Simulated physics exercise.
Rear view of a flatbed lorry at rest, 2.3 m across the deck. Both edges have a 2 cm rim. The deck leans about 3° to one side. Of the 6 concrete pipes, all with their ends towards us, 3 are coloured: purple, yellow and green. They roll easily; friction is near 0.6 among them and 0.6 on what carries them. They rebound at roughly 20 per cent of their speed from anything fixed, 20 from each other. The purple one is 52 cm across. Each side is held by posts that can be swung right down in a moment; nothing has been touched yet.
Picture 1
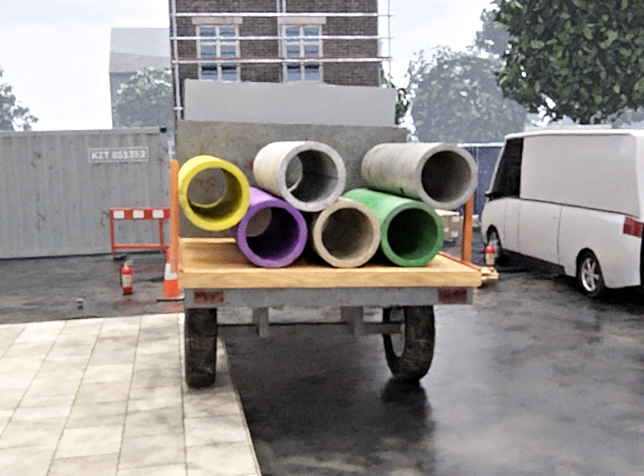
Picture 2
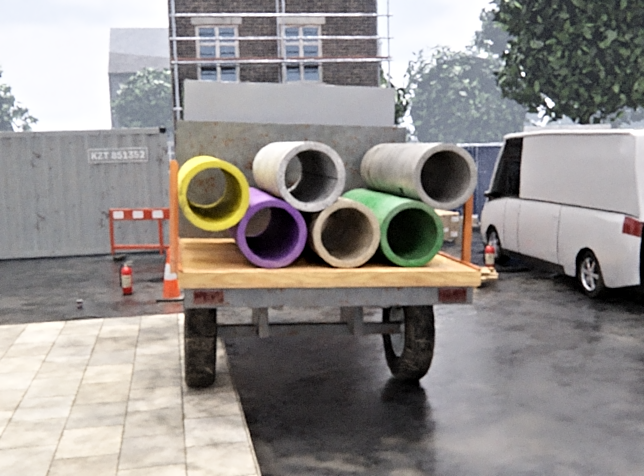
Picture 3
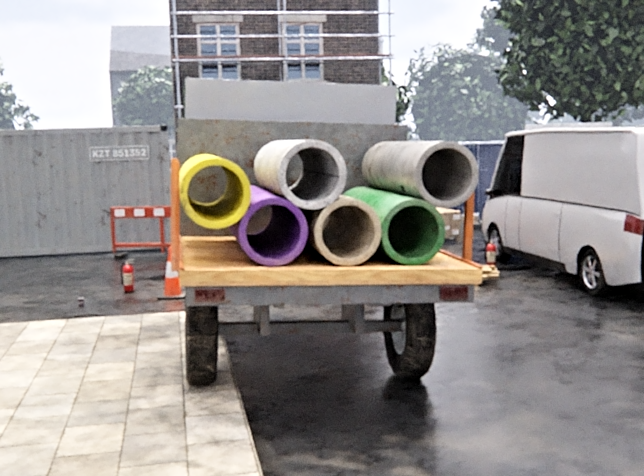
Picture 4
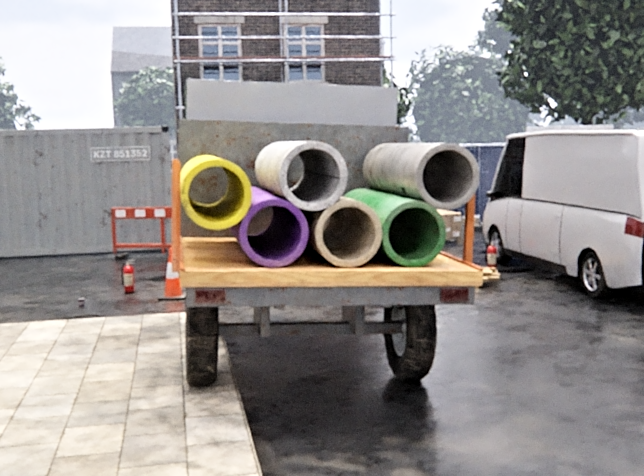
The footage shows a stationary flatbed vehicle seen from behind, stacked with yellow, purple, green and grey concrete pipes with their open ends facing the viewer, beside a parked white van and pale paving, and nothing visibly moves.
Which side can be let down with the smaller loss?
The left-hand side.
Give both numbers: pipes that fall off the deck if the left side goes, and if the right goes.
Left 0, right 6.
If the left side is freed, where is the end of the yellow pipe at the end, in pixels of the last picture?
Around (205, 233).
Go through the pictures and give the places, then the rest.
The first frame shows purple (273, 234), yellow (215, 195), green (413, 235); the deck slopes 3° down to the right; 3 of the 6 make up the bottom layer; all still.
The second frame shows purple (272, 234), yellow (214, 195), green (413, 235); rims, left 2 cm, right 2 cm; all still.
The third frame shows purple (274, 232), yellow (216, 193), green (414, 232); side tops at (175, 167) and (471, 172); at rest.
The fourth frame shows purple (274, 233), yellow (217, 194), green (415, 234); nothing moves.
If it is the left, after 0.7 s, purple is on the deck, 70 cm from the left edge; yellow is on the deck, 10 cm from the left edge; green is on the deck, 50 cm from the right edge; 0 of 6 are off.
If it is the left, in the end, purple is on the deck, 70 cm from the left edge; yellow is on the deck, 20 cm from the left edge; green is on the deck, 50 cm from the right edge; 0 of 6 are off.
If it is the right, after 2.9 s, purple is on the deck, 95 cm from the right edge, rolling right; yellow is on the deck, 60 cm from the left edge, rolling right; green is dropping off the right side; 2 of 6 are off.
If it is the right, in the end, purple is on the ground to the right; yellow is dropping off the right side; green is on the ground to the right; 6 of 6 are off.
